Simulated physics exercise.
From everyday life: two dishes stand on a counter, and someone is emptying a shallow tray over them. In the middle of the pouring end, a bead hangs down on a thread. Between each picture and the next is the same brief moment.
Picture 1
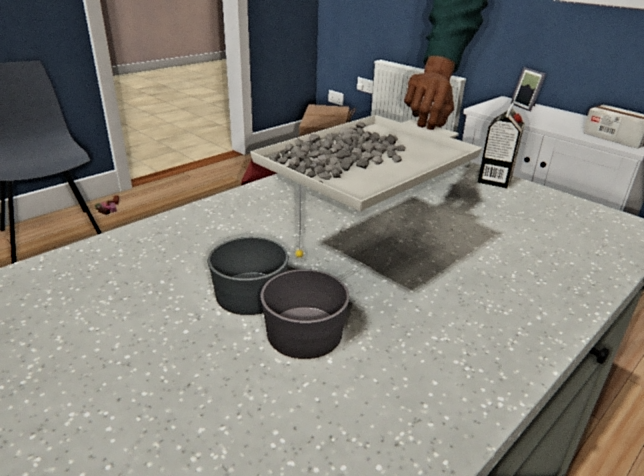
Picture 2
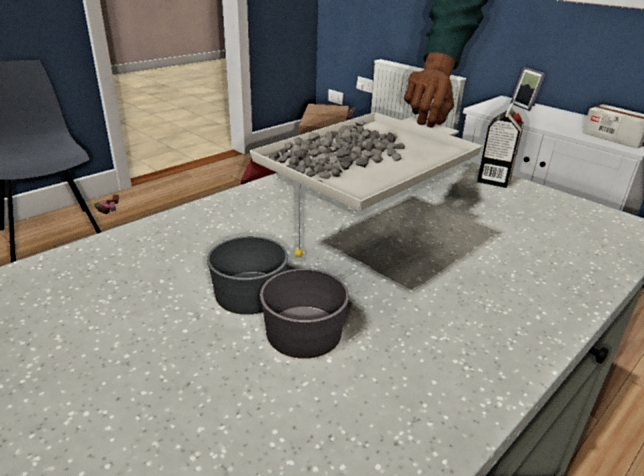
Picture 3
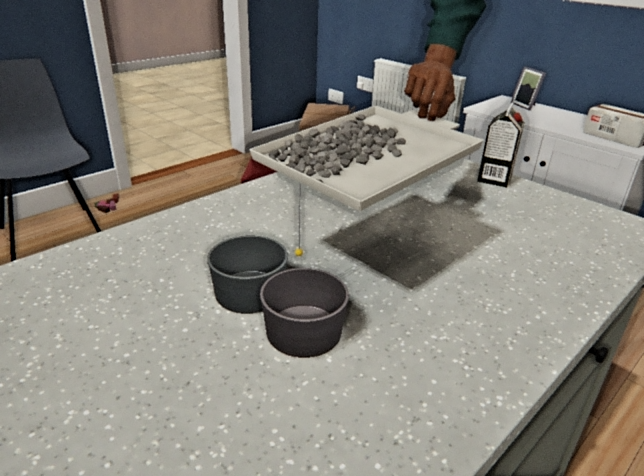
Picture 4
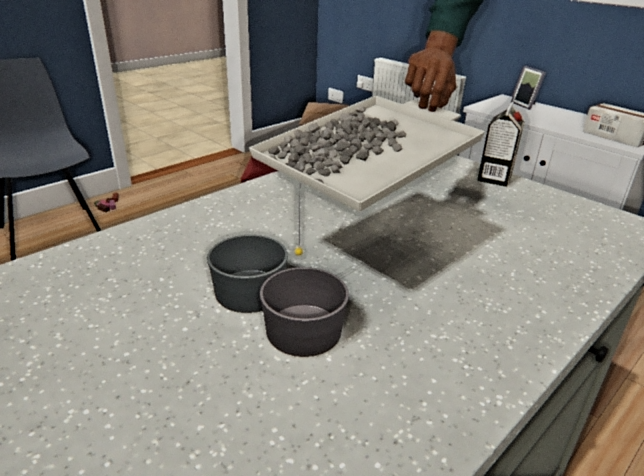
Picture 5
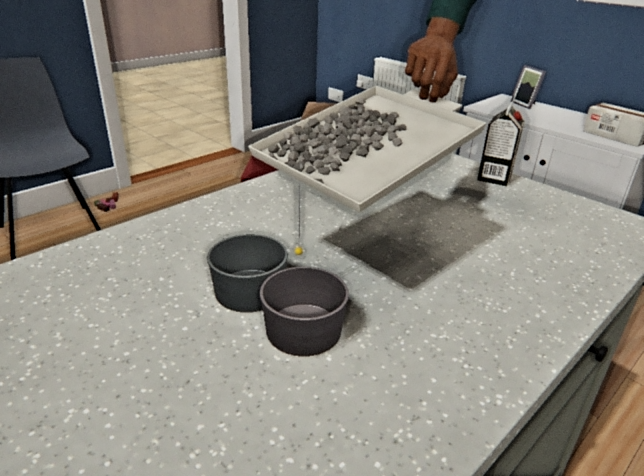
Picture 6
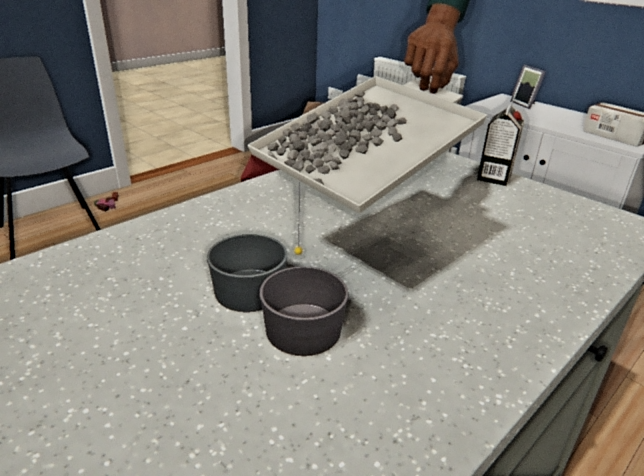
On a speckled counter, a hand holds a shallow tray of gravel above two dark dishes, a bead hanging from its near end, then gradually raises the far side so the tray tilts slightly while the gravel stays bunched.
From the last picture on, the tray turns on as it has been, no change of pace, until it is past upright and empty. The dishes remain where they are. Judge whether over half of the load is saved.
Watching it, the dishes hang on to most of it.
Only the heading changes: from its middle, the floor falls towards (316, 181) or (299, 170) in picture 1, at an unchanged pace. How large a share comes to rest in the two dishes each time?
The first try yields 90 percent and the second 80 percent.
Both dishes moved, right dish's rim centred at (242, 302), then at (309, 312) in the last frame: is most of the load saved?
A minority, then a majority.
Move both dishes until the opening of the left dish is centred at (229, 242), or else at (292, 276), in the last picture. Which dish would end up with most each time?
Well, first the right-hand one, then the left-hand one.
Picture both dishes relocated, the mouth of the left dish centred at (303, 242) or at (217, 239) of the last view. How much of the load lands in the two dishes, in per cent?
It works out to 10 percent and then 40 percent.
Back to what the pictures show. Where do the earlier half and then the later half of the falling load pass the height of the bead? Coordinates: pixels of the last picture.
I'd say close to (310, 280) at first and close to (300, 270) later on.
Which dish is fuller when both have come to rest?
The right-positioned one, it's fuller.
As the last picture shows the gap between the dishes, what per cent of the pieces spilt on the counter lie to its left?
It works out at some 40 percent.
Soon, tray tipped steeply; nearly all on the tray; a stray few in the right dish; a stray few in the air.
A while on, tray tipped right over; about a quarter on the tray; about half in the right dish; a small part in the left dish; a small part outside both; about a quarter in the air.
Towards the end, tray tipped past a quarter turn; about two thirds in the right dish; a small part in the left dish; about a quarter outside both.
Finally, tray tipped past a quarter turn; about two thirds in the right dish; a small part in the left dish; about a quarter outside both.
